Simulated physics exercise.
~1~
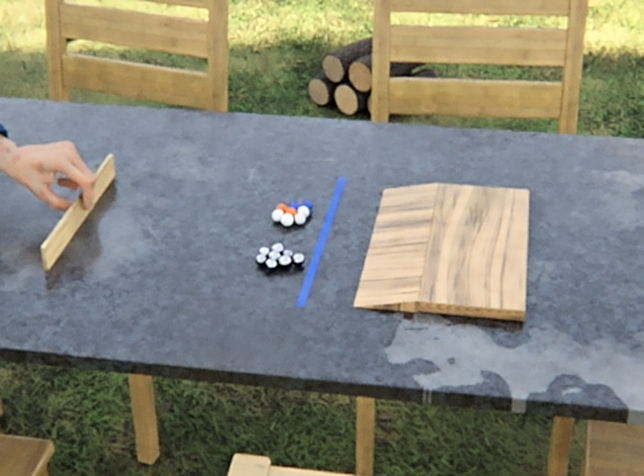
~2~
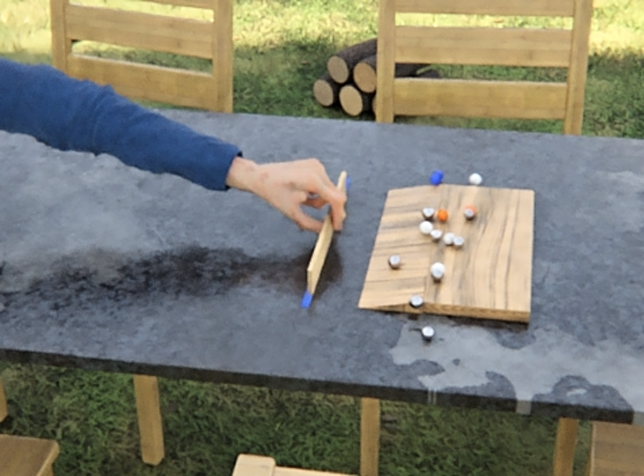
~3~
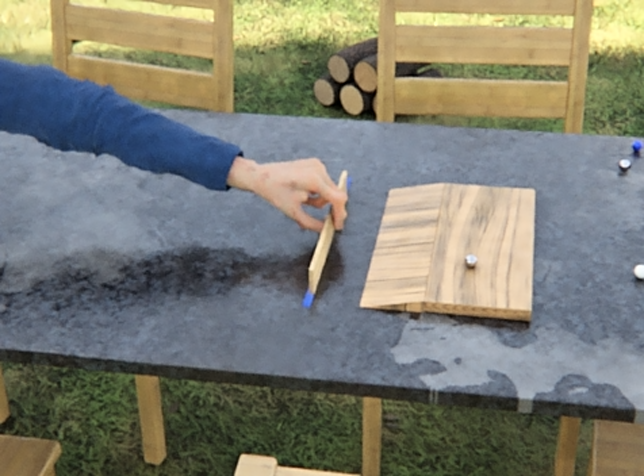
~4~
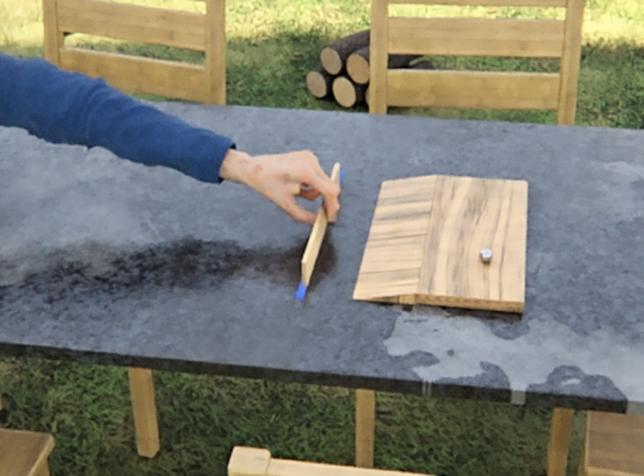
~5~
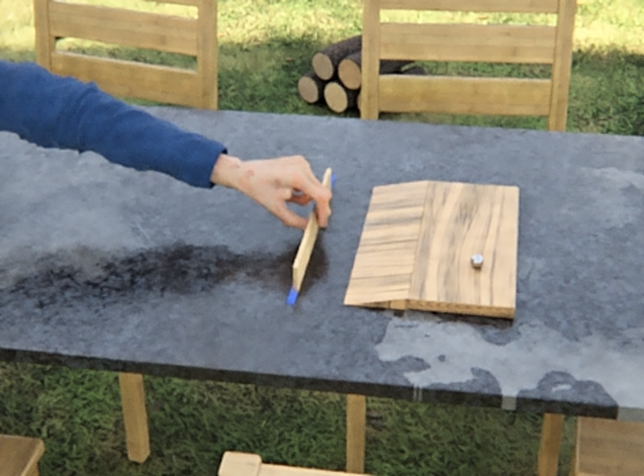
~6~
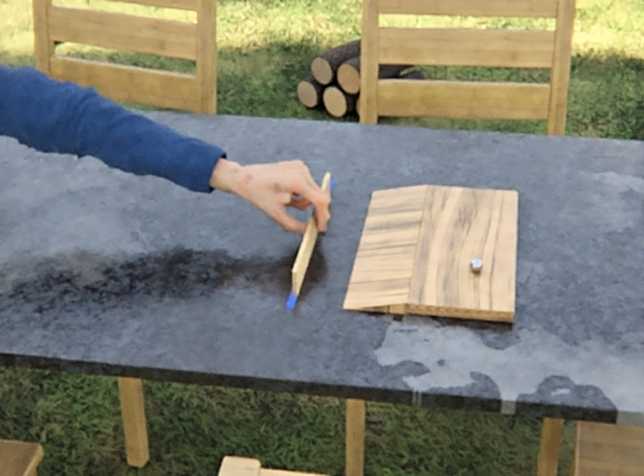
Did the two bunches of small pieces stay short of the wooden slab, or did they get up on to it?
Both bunches got up on to the slab, at least in part, after the strip of wood pushed them toward it.
A hand pushed an upright strip of wood to the right into two bunches of small loose pieces and stopped at the blue tape, while the pieces scattered over the wooden ramp and most went out of view, leaving one resting on top.
